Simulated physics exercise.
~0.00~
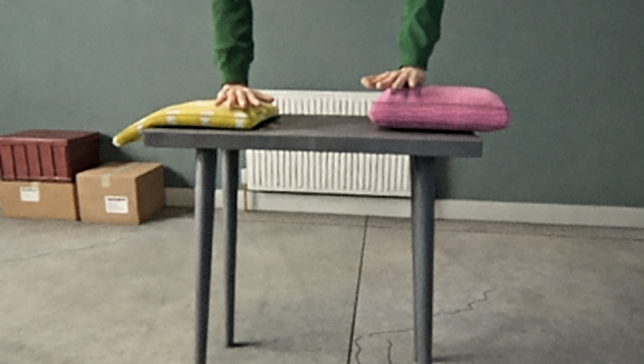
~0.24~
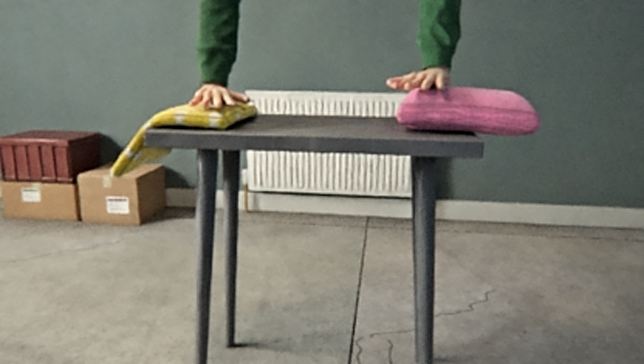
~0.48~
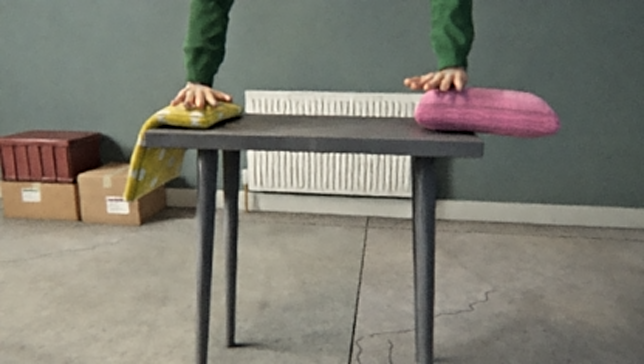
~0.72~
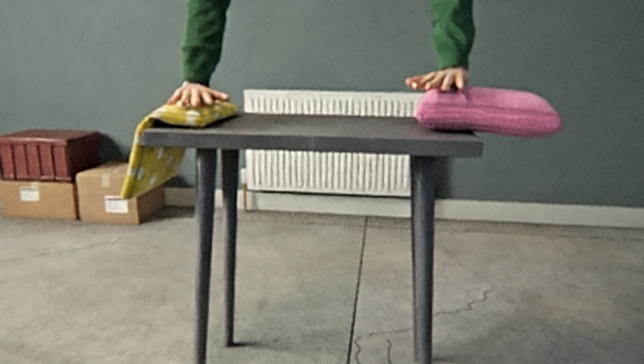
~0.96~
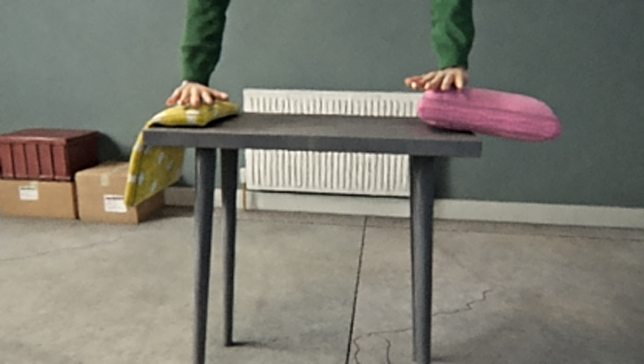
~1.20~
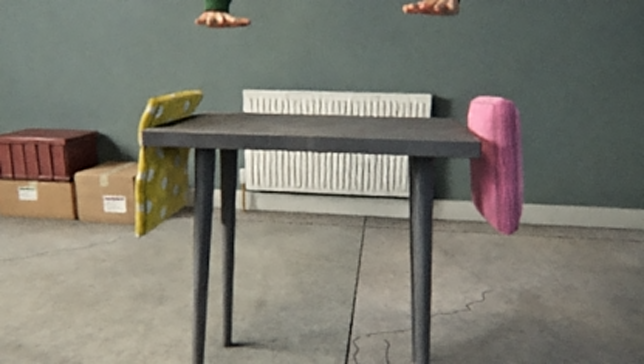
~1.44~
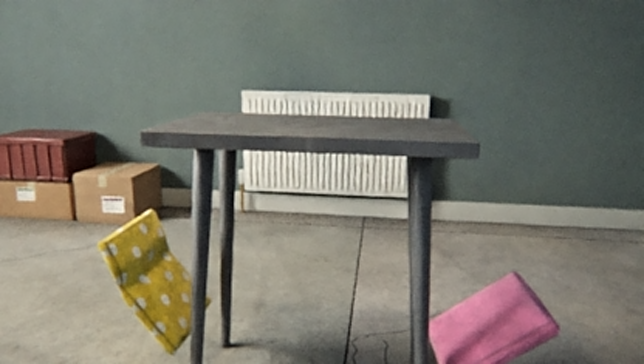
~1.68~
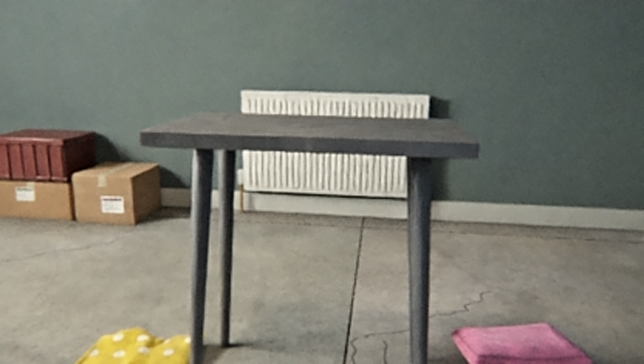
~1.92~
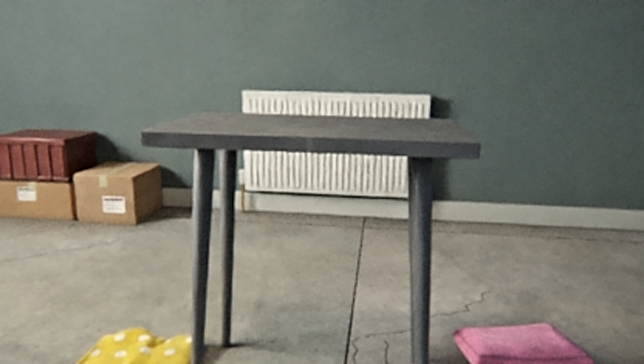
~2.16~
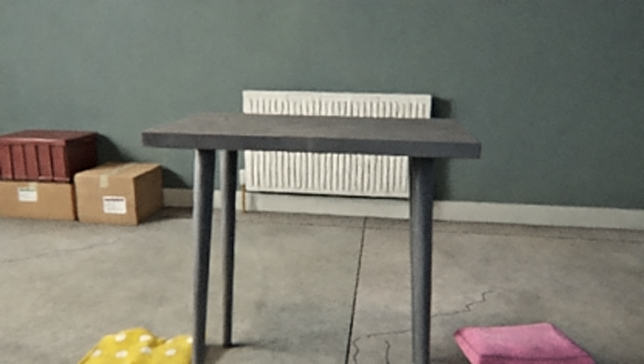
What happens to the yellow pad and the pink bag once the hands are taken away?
Neither stays on the table. The yellow pad tips over the left end and falls, and the pink bag drops off the right end, both ending on the floor.
Hands sliding a yellow pad and a pink soft bag out over opposite table ends, then lifting away as both fall to the floor.
